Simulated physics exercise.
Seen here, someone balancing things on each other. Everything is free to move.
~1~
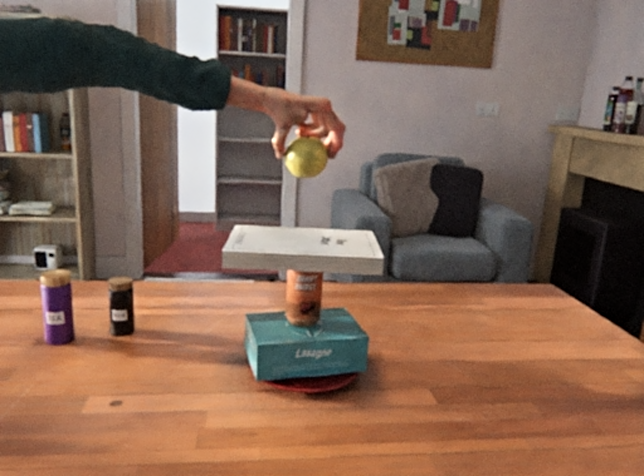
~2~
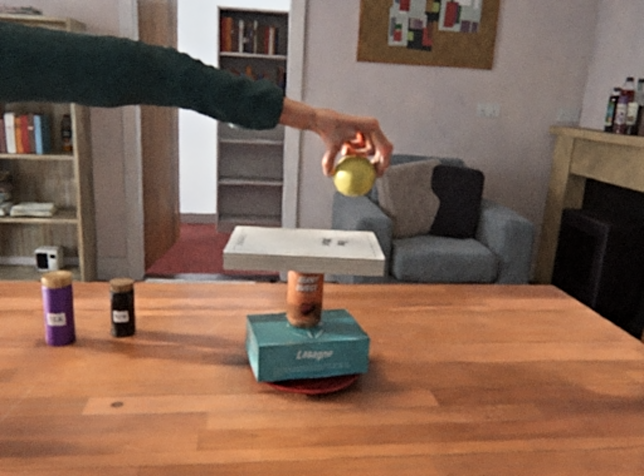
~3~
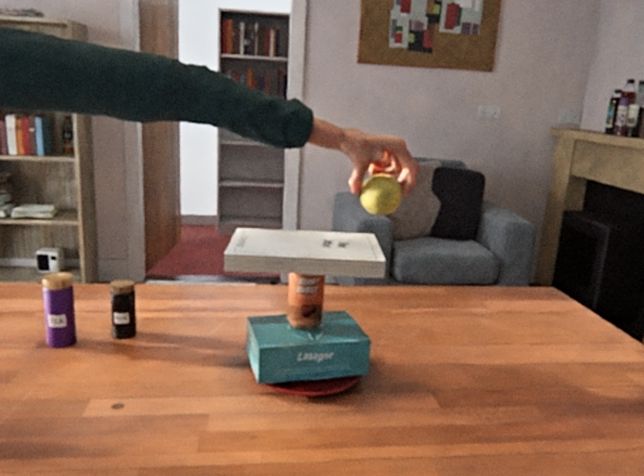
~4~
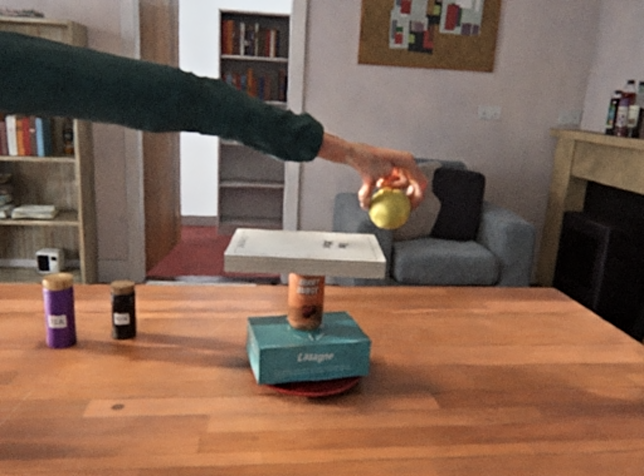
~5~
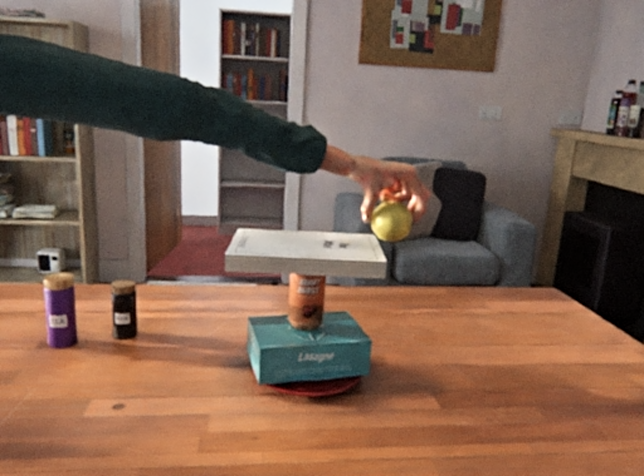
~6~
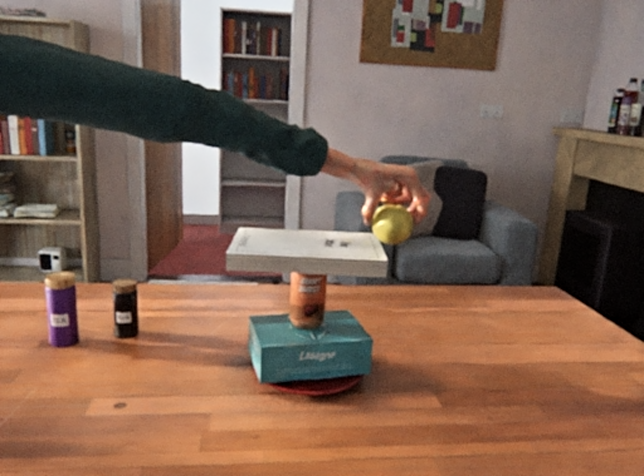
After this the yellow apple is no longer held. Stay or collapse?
In the end the pile comes apart.
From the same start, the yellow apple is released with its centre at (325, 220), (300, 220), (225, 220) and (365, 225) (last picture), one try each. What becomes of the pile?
First, it keeps its balance; second, it keeps its balance; third, it gives way; fourth, it keeps its balance.
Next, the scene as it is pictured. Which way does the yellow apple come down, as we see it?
It goes to the right.
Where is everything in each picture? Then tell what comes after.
The first picture shows on its way; yellow apple (307, 157); purple shaker (58, 307).
The second picture shows on its way; yellow apple (355, 176); turquoise box (305, 343).
The third picture shows on its way; yellow apple (381, 195); orange can (306, 293).
The fourth picture shows on its way; yellow apple (390, 208); purple shaker (60, 311).
The fifth picture shows on its way; yellow apple (392, 221); turquoise box (307, 345).
The sixth picture shows set down, still held; yellow apple (393, 224); orange can (308, 292).
Then, 0.20 s on from there, yellow apple now fallen.
Then, 0.30 s on from there, things are still on the move.
Then, 0.40 s on from there, as before.
Then, 1.40 s on from there, nothing new.
In the end, fallen, yellow apple; the other 6 unmoved. At the end, from the last picture's camera, yellow apple near (438, 353). The pile gives way.
